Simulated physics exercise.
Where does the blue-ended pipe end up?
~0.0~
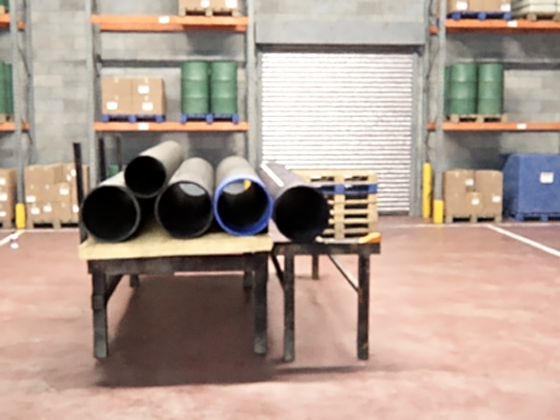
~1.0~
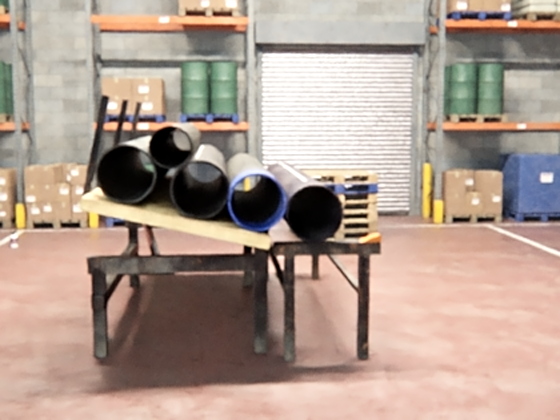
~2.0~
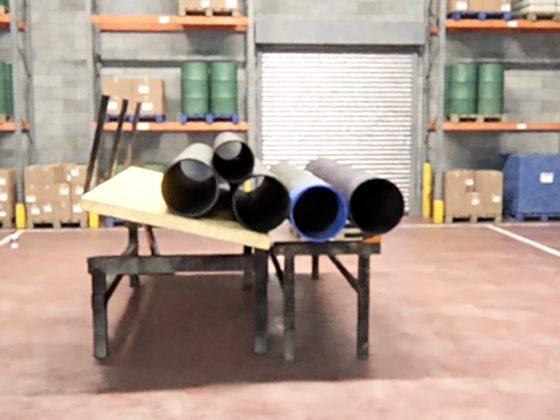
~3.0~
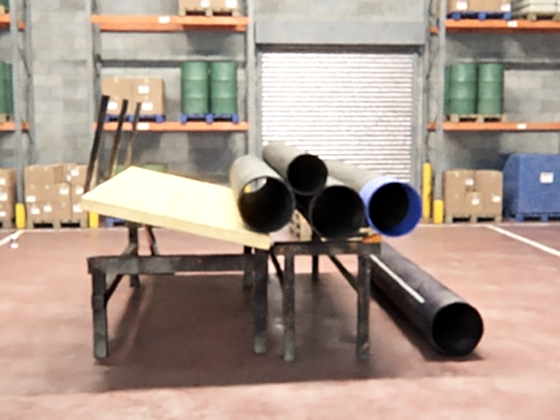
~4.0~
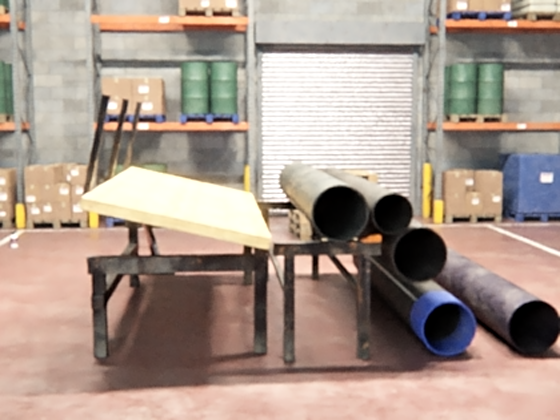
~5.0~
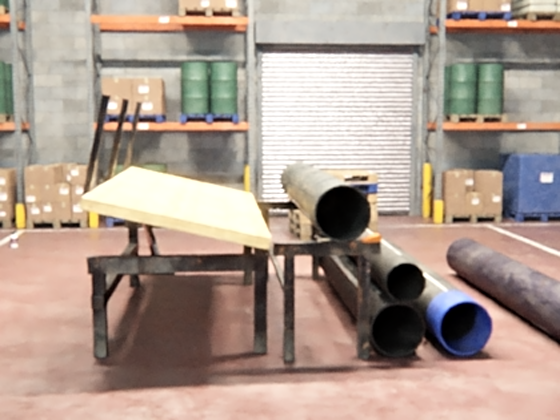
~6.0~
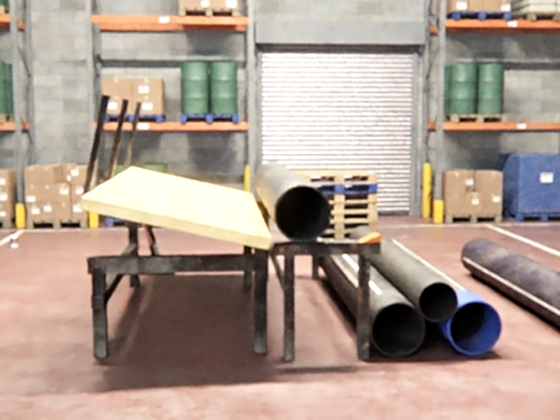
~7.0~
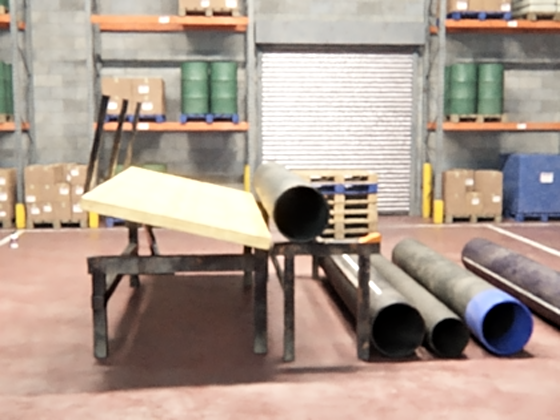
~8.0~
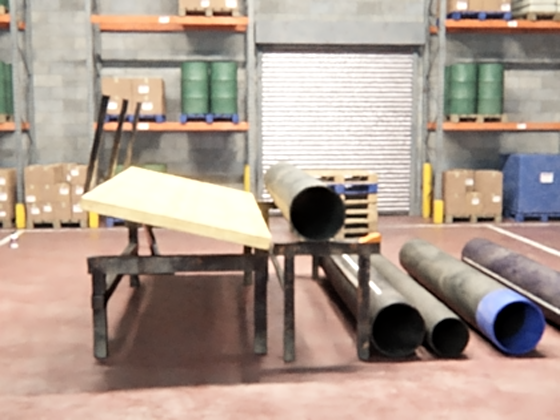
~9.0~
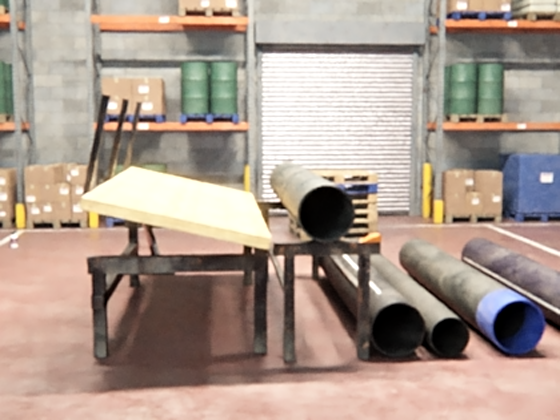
It ends up on the floor to the right of the rack, after rolling off the rack's end.
